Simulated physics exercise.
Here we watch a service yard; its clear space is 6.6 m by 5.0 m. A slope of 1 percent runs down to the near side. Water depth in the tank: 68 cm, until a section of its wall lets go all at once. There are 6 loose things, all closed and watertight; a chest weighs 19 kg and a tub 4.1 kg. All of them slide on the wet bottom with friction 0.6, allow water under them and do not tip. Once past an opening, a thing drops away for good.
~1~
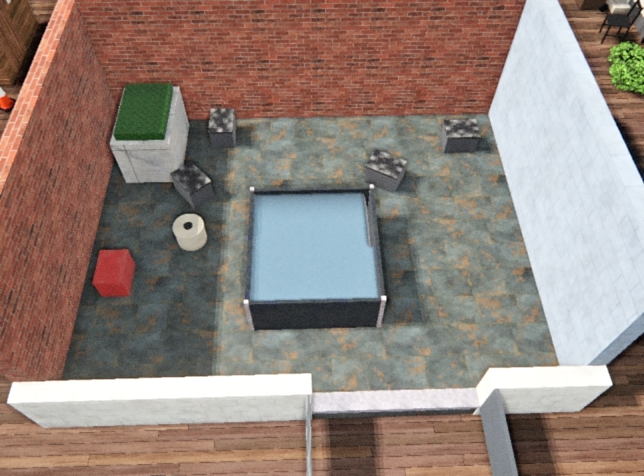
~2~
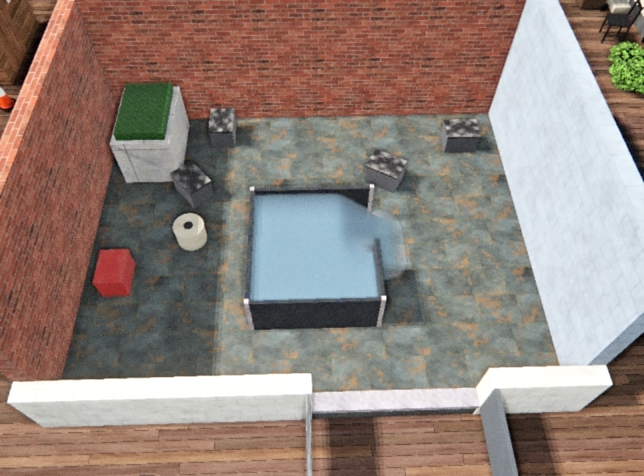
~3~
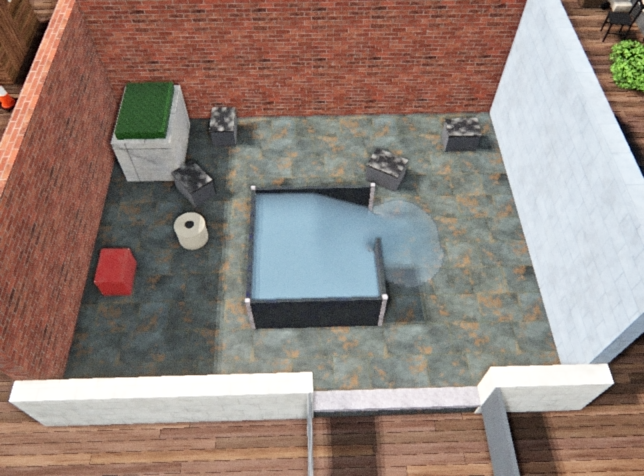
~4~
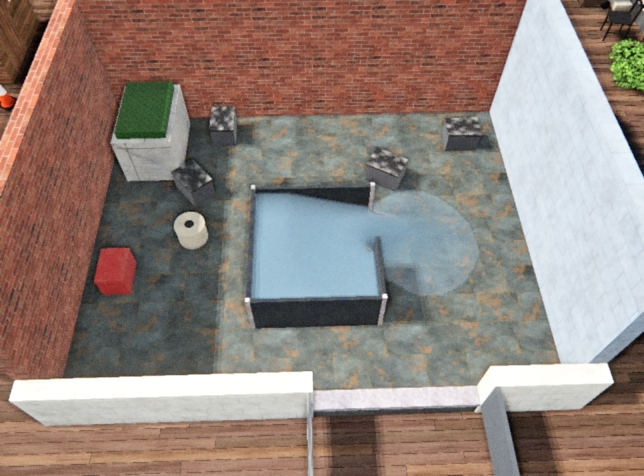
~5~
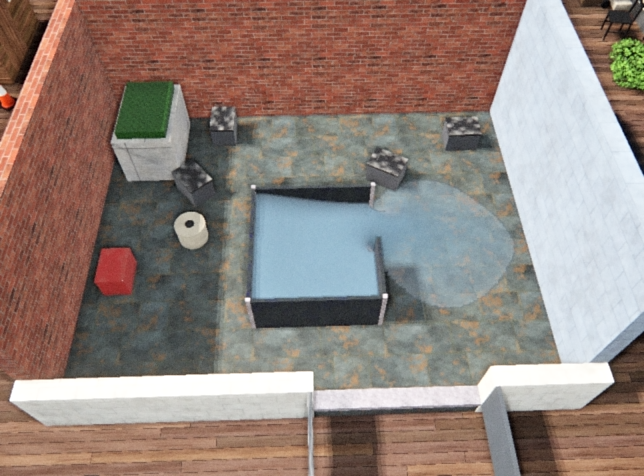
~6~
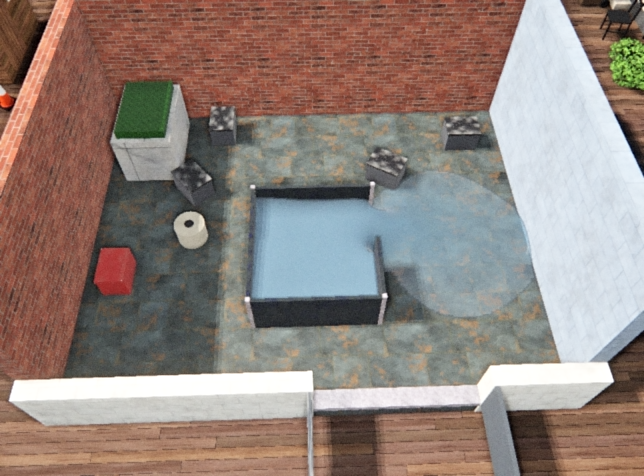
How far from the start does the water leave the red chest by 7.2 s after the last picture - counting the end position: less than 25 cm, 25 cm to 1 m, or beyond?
I'd say the red chest doesn't really move.
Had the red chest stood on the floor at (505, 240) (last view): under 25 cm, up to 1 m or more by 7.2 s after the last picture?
It goes a long way.
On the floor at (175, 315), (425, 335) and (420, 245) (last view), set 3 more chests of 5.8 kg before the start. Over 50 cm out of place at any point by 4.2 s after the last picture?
In turn: Under, over, more.
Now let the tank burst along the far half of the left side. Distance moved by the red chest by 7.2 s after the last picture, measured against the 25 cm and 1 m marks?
From there, the red chest gets swept far.
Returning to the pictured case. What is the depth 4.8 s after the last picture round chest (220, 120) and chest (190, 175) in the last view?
I'd estimate 6 cm for the first and 3 cm for the second.
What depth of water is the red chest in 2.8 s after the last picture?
Roughly 0 cm at that moment.
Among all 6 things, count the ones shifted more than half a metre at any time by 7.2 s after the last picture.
It adds up to 3.
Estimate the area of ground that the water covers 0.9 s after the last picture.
About 11.5 m2 is covered.
Then, 0.9 s after the last picture the red chest is near (112, 264), 0.0 m from its start, aground; 0 of 6 are out; 0 afloat.
Then, 2.8 s after the last picture the red chest is near (112, 264), 0.0 m from its start, aground; 0 of 6 are out; 0 afloat.
Then, 4.8 s after the last picture the red chest is near (112, 264), 0.0 m from its start, aground; 0 of 6 are out; 0 afloat.
Then, 7.2 s after the last picture the red chest is near (112, 264), 0.0 m from its start, aground; 0 of 6 are out; 2 afloat.
